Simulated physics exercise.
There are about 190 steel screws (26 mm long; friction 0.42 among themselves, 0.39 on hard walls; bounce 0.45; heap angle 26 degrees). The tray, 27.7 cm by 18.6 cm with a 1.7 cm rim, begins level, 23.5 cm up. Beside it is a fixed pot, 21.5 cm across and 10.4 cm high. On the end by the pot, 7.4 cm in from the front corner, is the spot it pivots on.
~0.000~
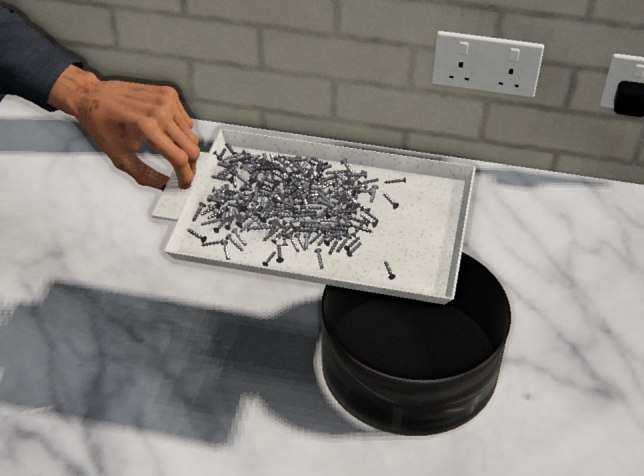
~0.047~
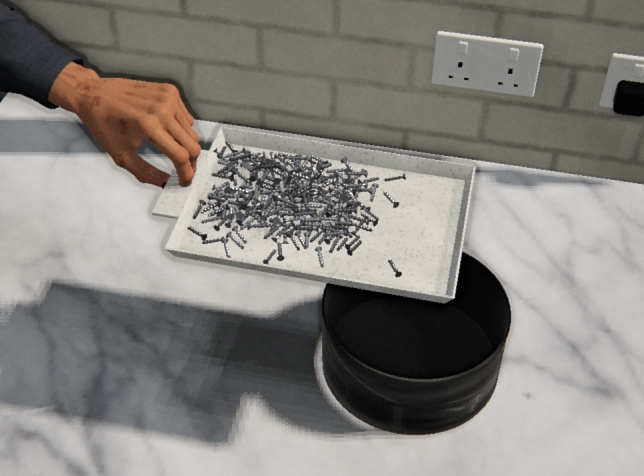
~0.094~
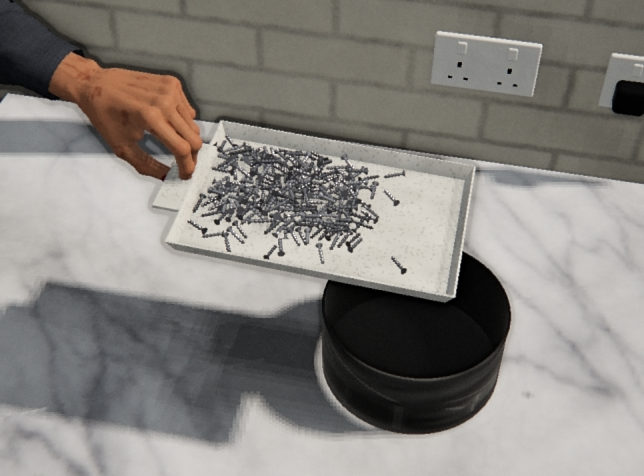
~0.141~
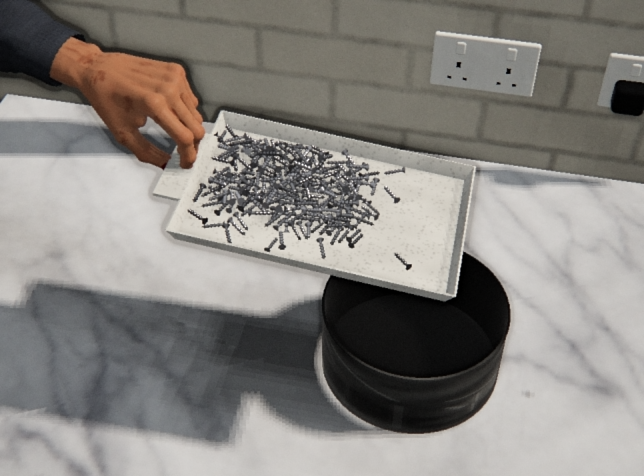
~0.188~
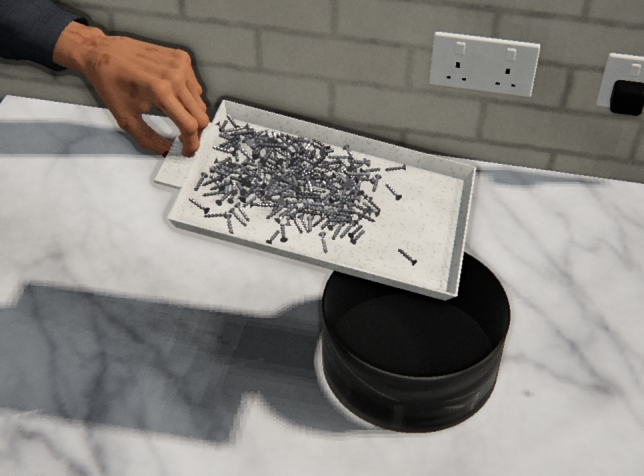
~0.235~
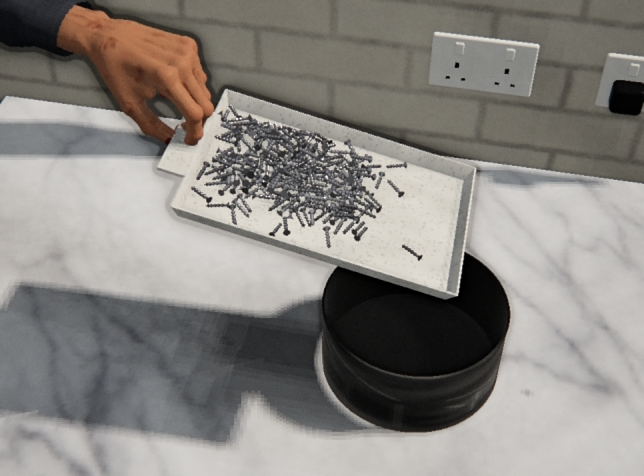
A white marble worktop against a grey brick-patterned wall with white sockets is seen from above at an angle, the view staying still. A hand in a dark sleeve at the left holds the tab of a shallow white tray heaped with grey screws, its right end over a round black pot. The hand rises slightly, lifting the tray's left end into a gentle rightward slope, while one loose screw slides a little to the right.
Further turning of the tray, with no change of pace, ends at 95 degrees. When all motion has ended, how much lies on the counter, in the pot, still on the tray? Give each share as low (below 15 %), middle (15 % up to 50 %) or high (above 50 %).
Counter - high, pot - middle, tray - low.
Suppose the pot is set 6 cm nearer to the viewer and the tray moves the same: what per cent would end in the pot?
Then close to 30 per cent.
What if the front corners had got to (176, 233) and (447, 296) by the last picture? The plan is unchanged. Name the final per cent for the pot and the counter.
In the pot: 10 per cent; on the counter: 90 per cent.
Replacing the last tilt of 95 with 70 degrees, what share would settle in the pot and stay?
In that case, near 25 percent.
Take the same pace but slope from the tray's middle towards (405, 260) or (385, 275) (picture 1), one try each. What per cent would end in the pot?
Near 15 and 10 percent, in that order.
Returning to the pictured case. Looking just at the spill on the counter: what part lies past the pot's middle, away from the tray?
100 %.
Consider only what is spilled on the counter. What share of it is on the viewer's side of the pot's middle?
40 %.
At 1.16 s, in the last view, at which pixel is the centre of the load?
The middle of the load should be near (514, 363) then.
Then, at 0.79 s, tilt 51 degrees; the tray holds 90 %, the pot 0 %.
Then, at 1.16 s, tilt 77 degrees; the tray holds 15 %, the pot 15 %.
Then, at 1.62 s, tilt 95 degrees; the tray holds 0 %, the pot 30 %.
By 2.5 s all is still; counter 70 %, pot 30 %, tray 0 %.
